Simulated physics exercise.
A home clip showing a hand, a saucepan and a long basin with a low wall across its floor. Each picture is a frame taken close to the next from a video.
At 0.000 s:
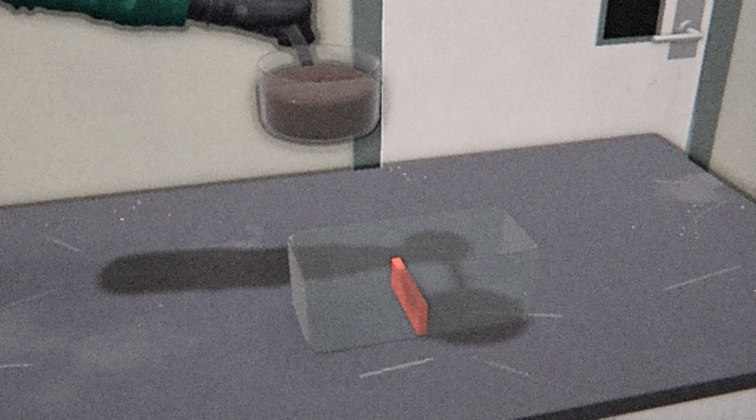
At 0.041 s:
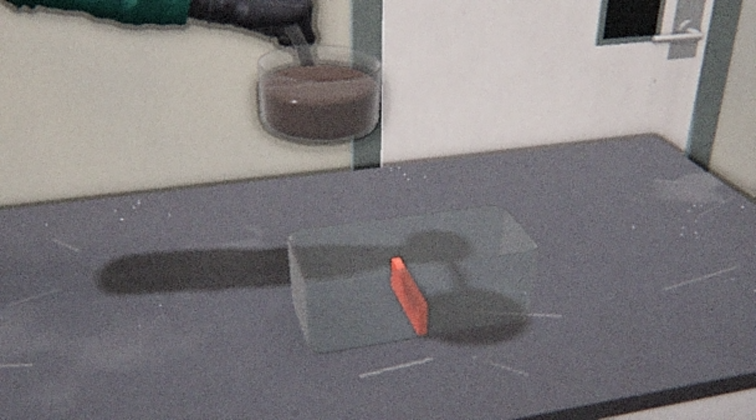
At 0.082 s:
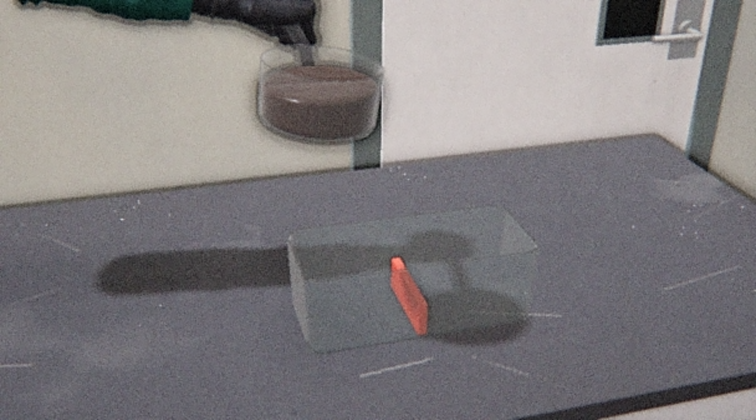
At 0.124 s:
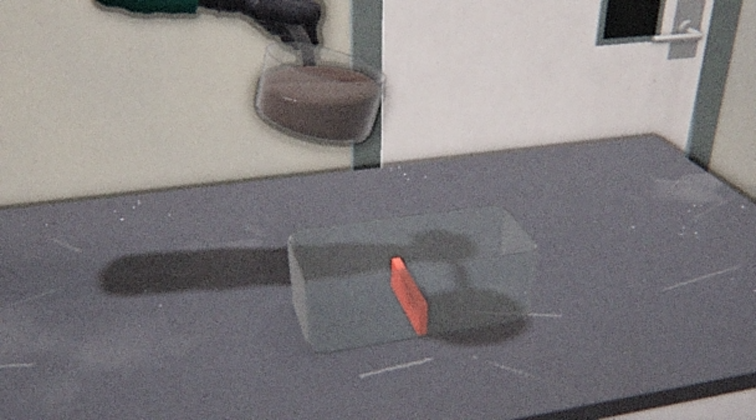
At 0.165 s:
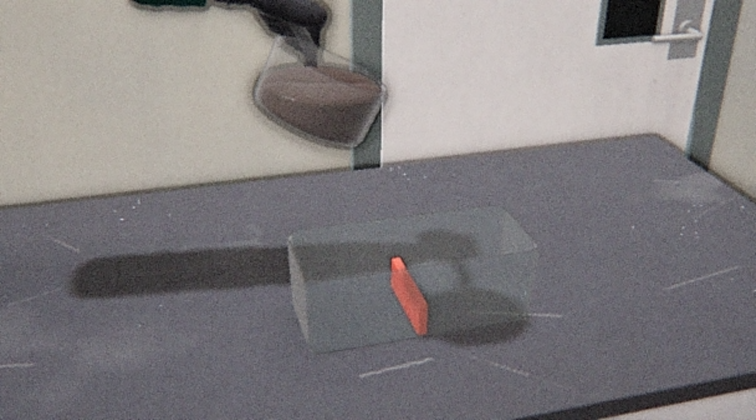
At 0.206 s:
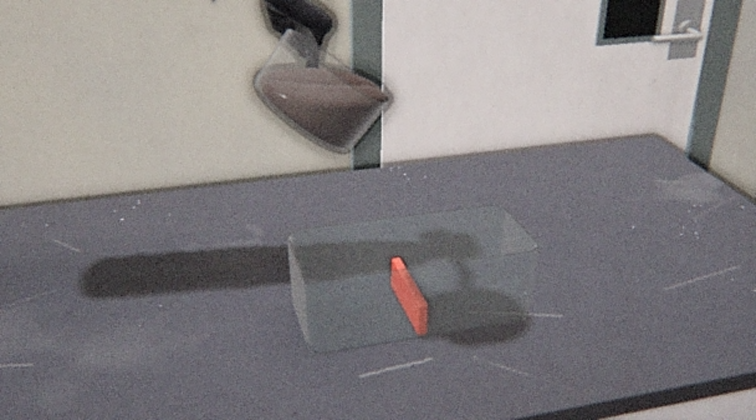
A round, clear vessel of brown liquid, held from above by a dark gripping hand with a green sleeve at upper left, tilts slowly and then more steeply, its right side dipping. Below it, a long transparent basin with a low red wall across its floor rests on a scuffed grey tabletop. The steady view looks slightly down across the table toward a pale wall and white door.
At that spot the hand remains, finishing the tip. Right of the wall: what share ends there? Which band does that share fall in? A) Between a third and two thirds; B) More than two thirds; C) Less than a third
A, between a third and two thirds.
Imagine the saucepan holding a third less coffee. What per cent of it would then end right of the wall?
I'd put it at some 35 %.
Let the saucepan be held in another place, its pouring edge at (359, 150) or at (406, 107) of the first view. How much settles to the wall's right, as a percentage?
First try: About 10 %; second try: About 65 %.
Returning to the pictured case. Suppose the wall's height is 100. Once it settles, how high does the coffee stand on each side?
Left 40 per cent, right 40.
A moment on, the saucepan is tipped right over and 19 per cent is still to pour, 0 is left of the wall and 12 right of it.
Next, the saucepan is tipped right over and 3 per cent is still to pour, 31 is left of the wall and 56 right of it.
Then the saucepan is tipped right over and 0 per cent is still to pour, 43 is left of the wall and 48 right of it.
Later the saucepan is tipped right over and 0 per cent is still to pour, 45 is left of the wall and 50 right of it.
Finally, 45 per cent lies left of the wall, 50 right of it and 4 outside.
